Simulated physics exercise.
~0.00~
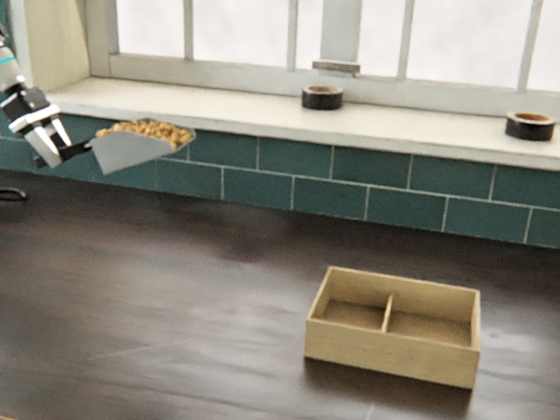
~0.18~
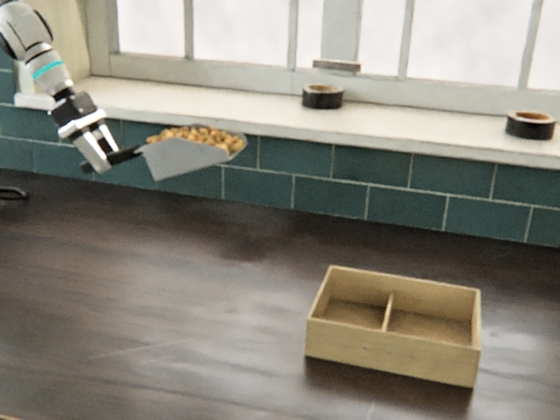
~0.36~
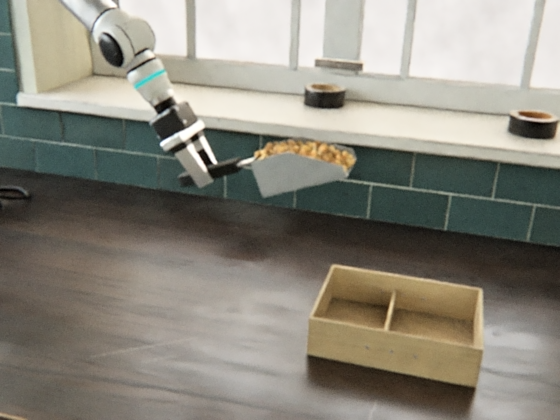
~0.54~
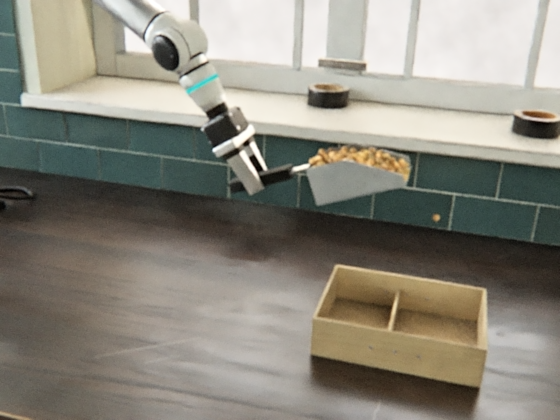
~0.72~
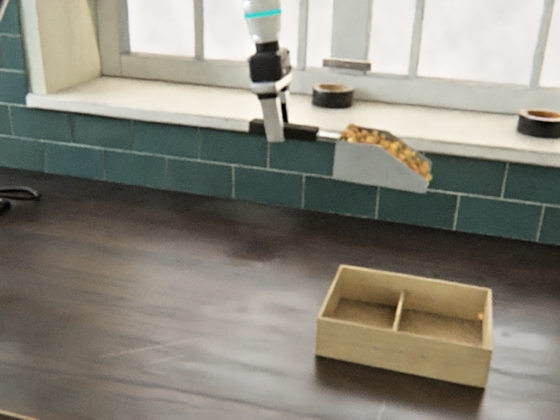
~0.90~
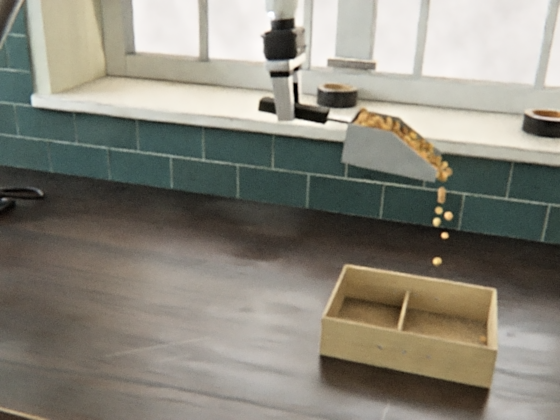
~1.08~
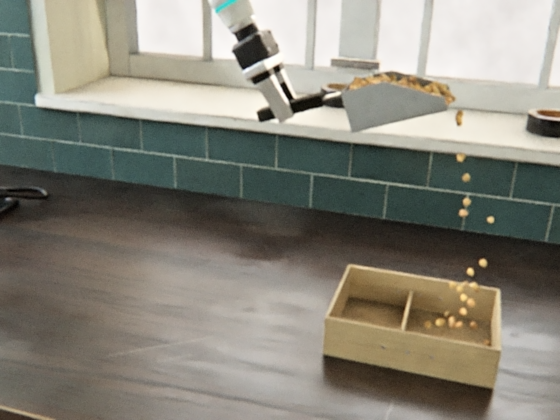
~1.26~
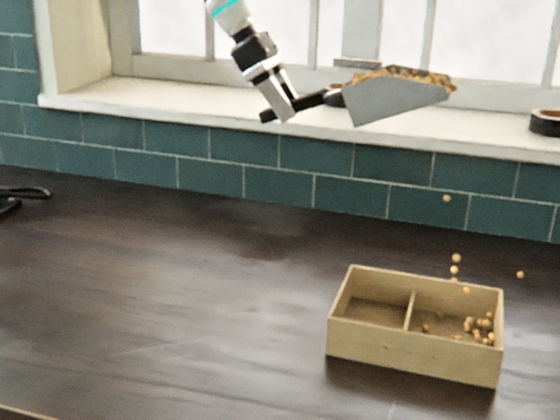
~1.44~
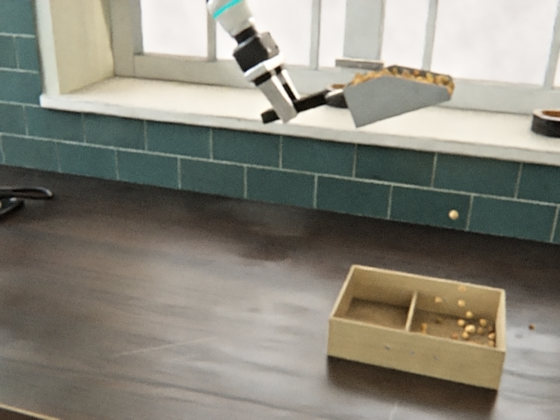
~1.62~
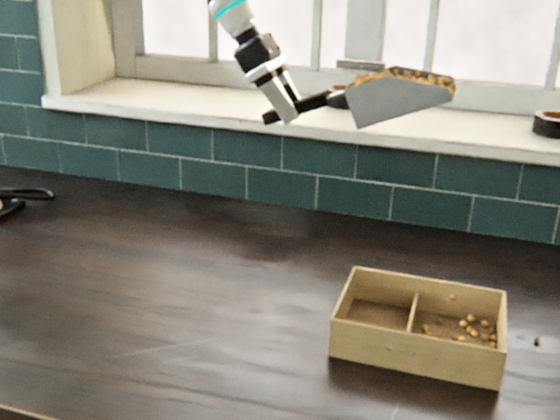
A robot arm carried a scoop heaped with dried chickpeas rightward over a divided wooden box, tipped it and spilled a small stream into the right compartment, then tilted it back and held still, most of the load still aboard and one stray outside.
